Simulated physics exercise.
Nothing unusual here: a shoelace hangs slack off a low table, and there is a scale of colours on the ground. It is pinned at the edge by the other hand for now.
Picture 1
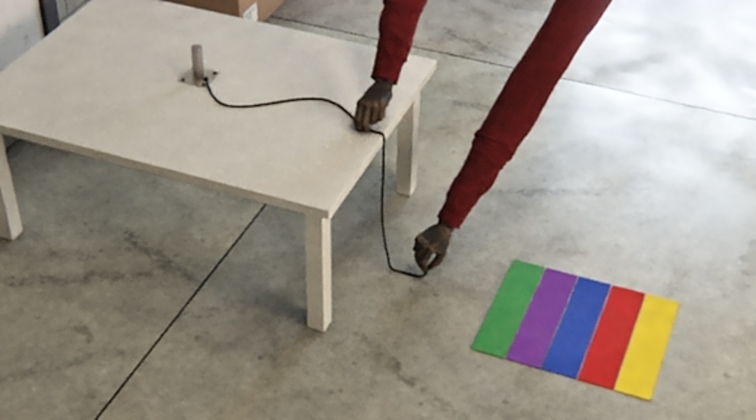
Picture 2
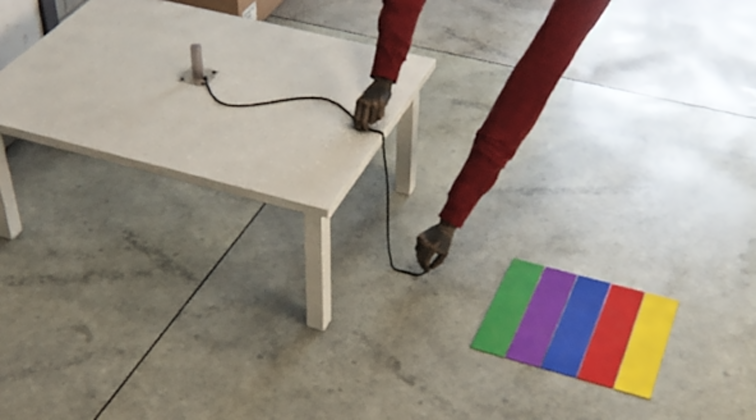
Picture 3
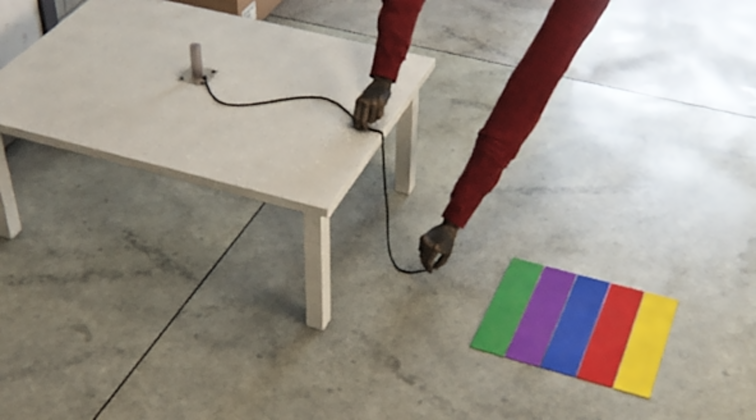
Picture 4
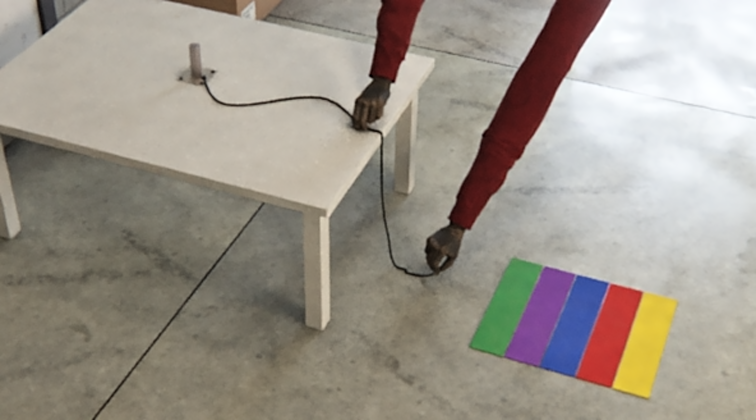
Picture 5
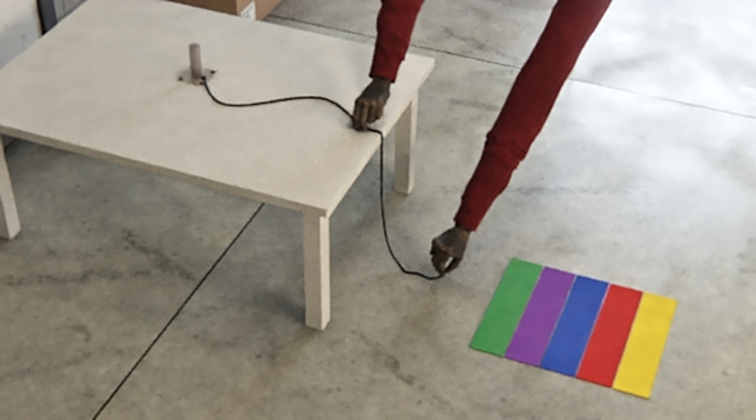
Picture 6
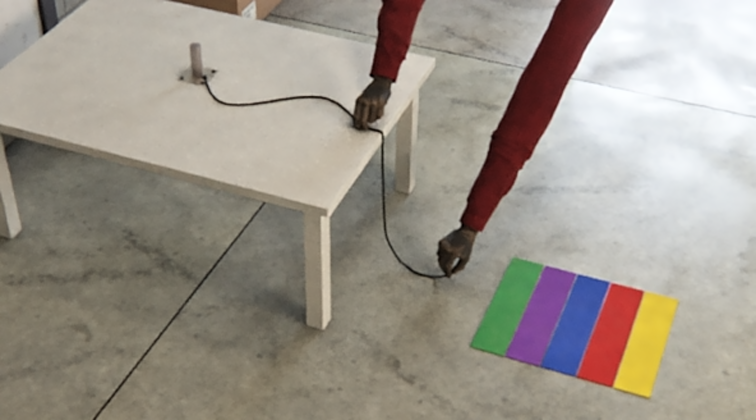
On a concrete floor beside a low, pale table, a dark shoelace runs from a small post and hangs slack over the edge, where one hand pins it. The other hand, red-sleeved, holds the lower end and shifts it slightly right, nearer a strip of green, purple, blue, red and yellow.
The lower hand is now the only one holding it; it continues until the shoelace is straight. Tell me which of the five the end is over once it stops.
It is over the blue strip.
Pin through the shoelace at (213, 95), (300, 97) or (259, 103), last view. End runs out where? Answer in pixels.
(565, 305), (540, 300), (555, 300).
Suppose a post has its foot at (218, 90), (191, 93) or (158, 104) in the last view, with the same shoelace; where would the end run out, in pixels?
Try by try, about (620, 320), (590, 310) and (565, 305).
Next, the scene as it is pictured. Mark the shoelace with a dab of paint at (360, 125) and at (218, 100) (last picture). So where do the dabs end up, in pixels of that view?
The first finishes about (395, 142) and the second about (245, 89).
Early on, end near (522, 292); over green.
Midway, end near (558, 302); over purple.
At the end of the slack, end near (579, 307); over blue. The end stops over the blue strip.
